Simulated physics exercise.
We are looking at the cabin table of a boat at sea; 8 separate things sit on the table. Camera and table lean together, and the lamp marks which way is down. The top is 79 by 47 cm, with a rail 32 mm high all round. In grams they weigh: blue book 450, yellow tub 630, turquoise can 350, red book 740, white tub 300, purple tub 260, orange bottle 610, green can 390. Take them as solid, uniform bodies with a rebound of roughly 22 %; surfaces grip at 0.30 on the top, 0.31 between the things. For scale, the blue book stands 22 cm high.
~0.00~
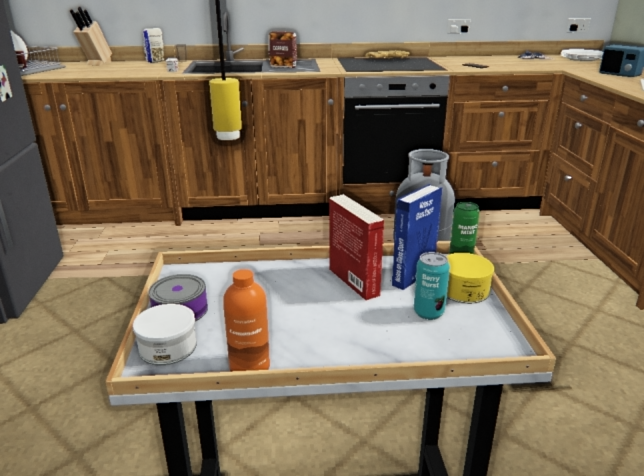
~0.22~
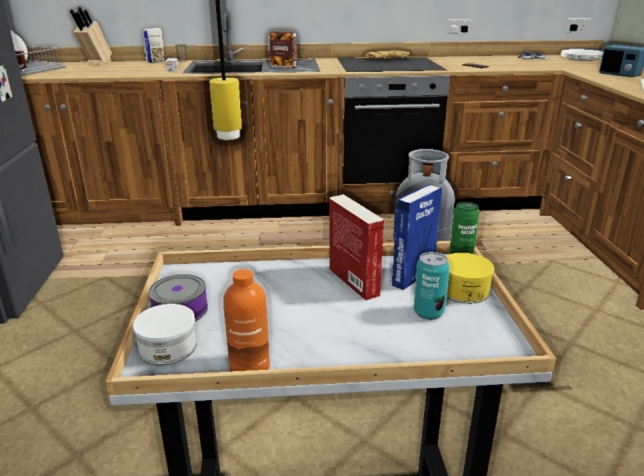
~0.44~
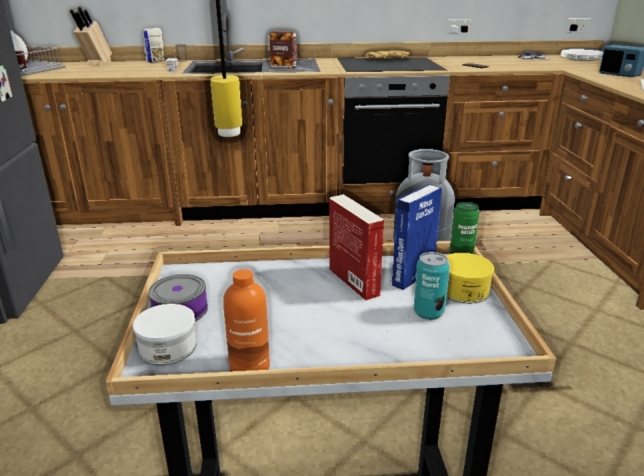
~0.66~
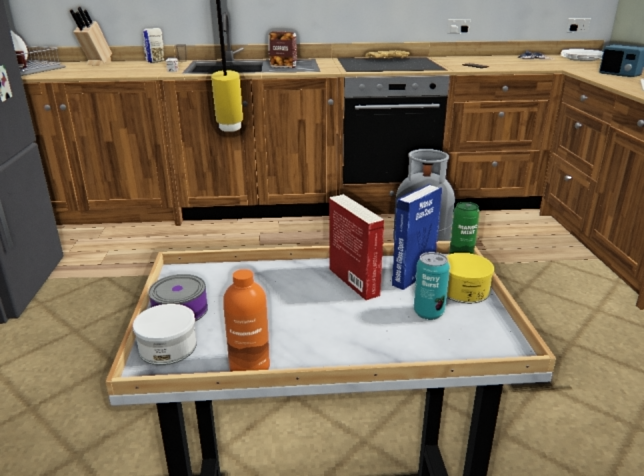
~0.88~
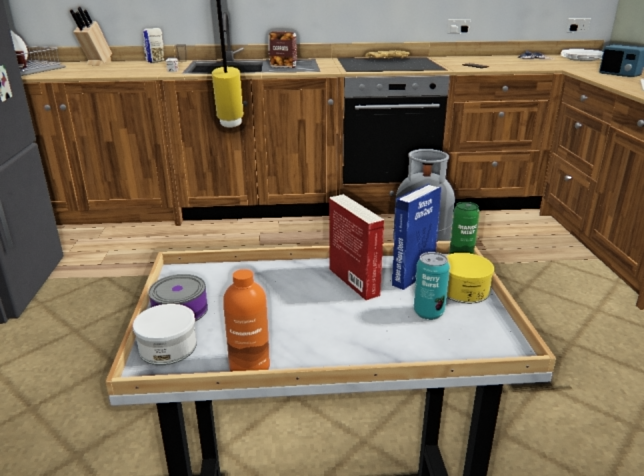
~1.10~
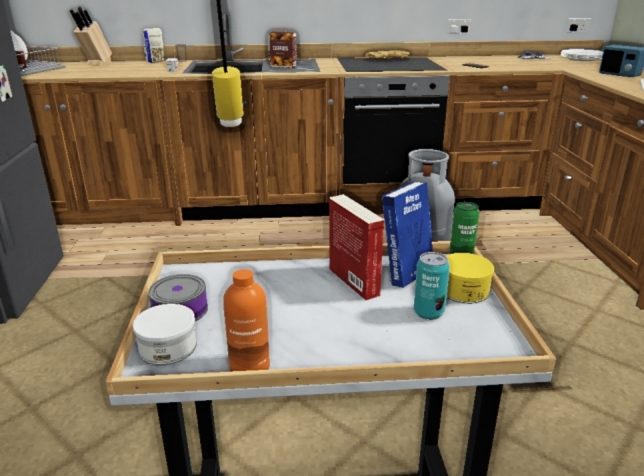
The blue book tilts left toward the red book while the other tabletop items stay still.
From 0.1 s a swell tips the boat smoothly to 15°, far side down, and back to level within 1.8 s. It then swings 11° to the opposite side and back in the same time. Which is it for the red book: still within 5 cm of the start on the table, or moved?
The red book keeps its place.
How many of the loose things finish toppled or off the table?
1 of them.
After 1.30 s, heel 11°, far side down; blue book tipped 60° from how it sat.
After 1.40 s, heel 9°, far side down; blue book on its side.
After 1.50 s, heel 6°, far side down; blue book on its side.
After 2.80 s, heel 11°, near side down; blue book on its side.
At rest (4.2 s), tipped over on the table, blue book; the other 7 in place, give or take 5 cm. Seen from the same camera at the end, red book near (354, 247).
